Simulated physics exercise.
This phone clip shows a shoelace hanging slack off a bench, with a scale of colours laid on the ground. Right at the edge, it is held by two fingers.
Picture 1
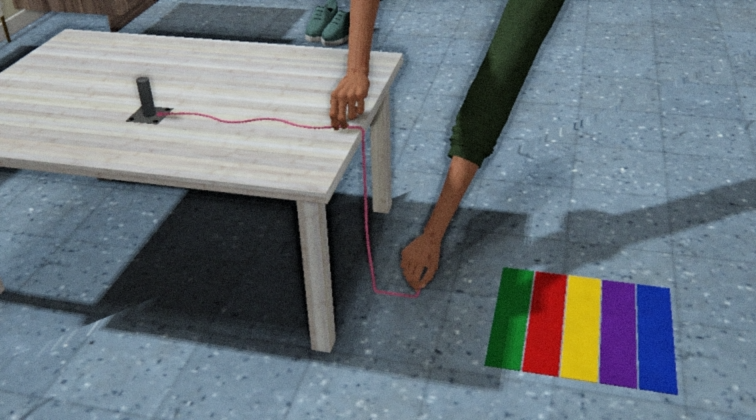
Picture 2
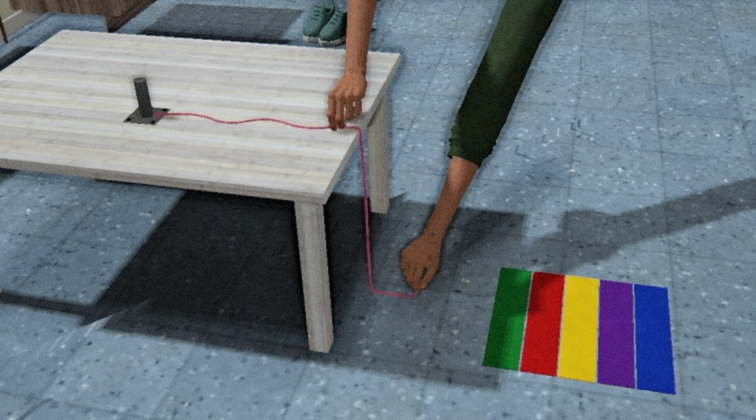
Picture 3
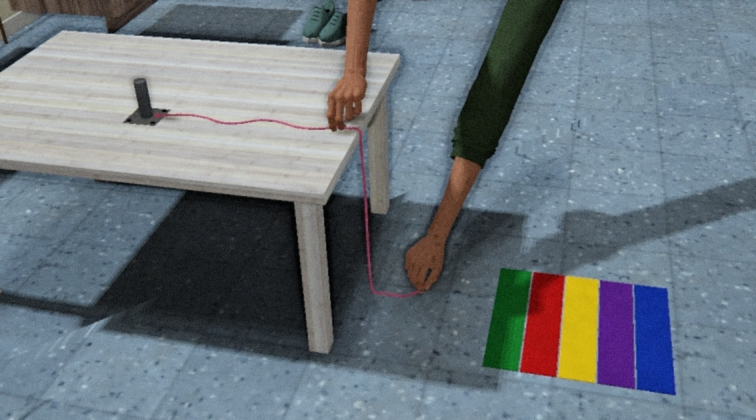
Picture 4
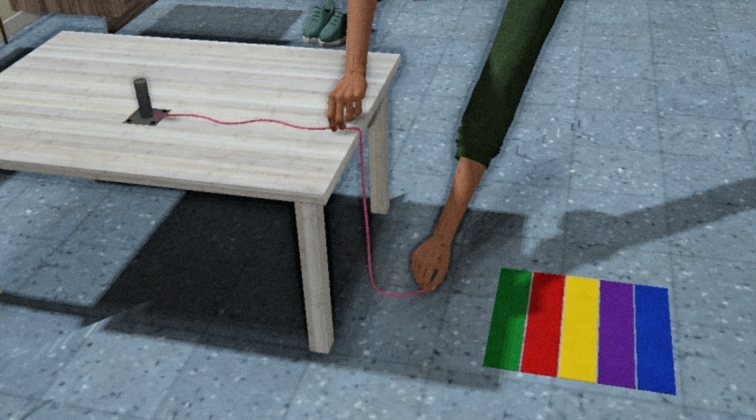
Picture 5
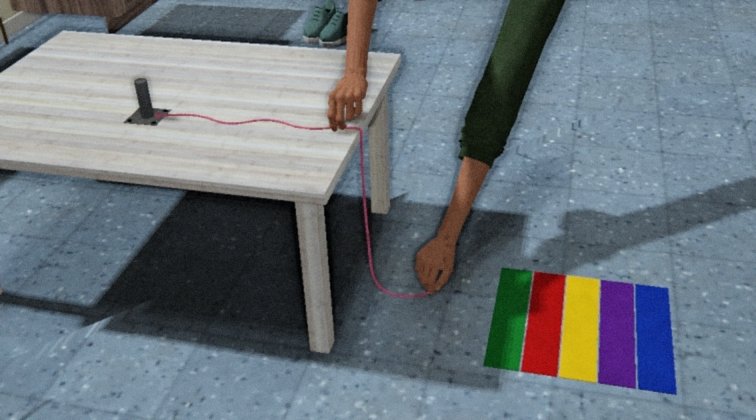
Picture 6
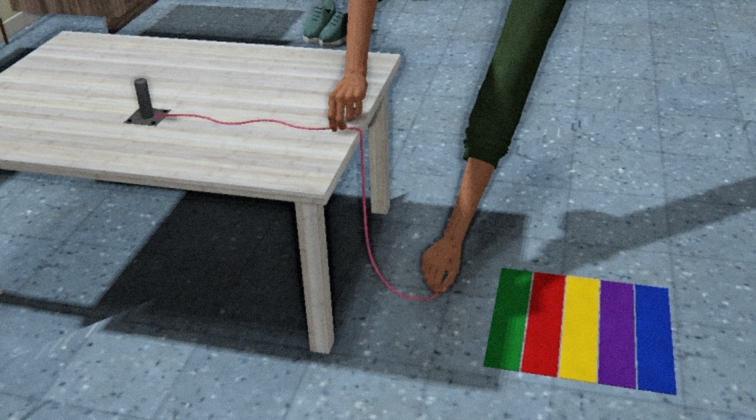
The video shows a thin red cord lying across a pale wooden table and hanging over its edge, where one hand pinches it, while another hand slowly draws its lower end slightly right along the floor toward colored stripes.
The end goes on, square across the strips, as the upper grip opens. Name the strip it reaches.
The red strip.
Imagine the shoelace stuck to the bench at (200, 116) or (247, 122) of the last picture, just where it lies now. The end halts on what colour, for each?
Try 1: Red; try 2: Red.
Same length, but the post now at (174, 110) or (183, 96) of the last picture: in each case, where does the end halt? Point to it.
First try near (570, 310), second try near (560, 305).
Early on, end near (488, 297); short of the strips.
Midway, end near (526, 302); over green.
At the end of the slack, end near (548, 305); over red. It halts on the red strip.
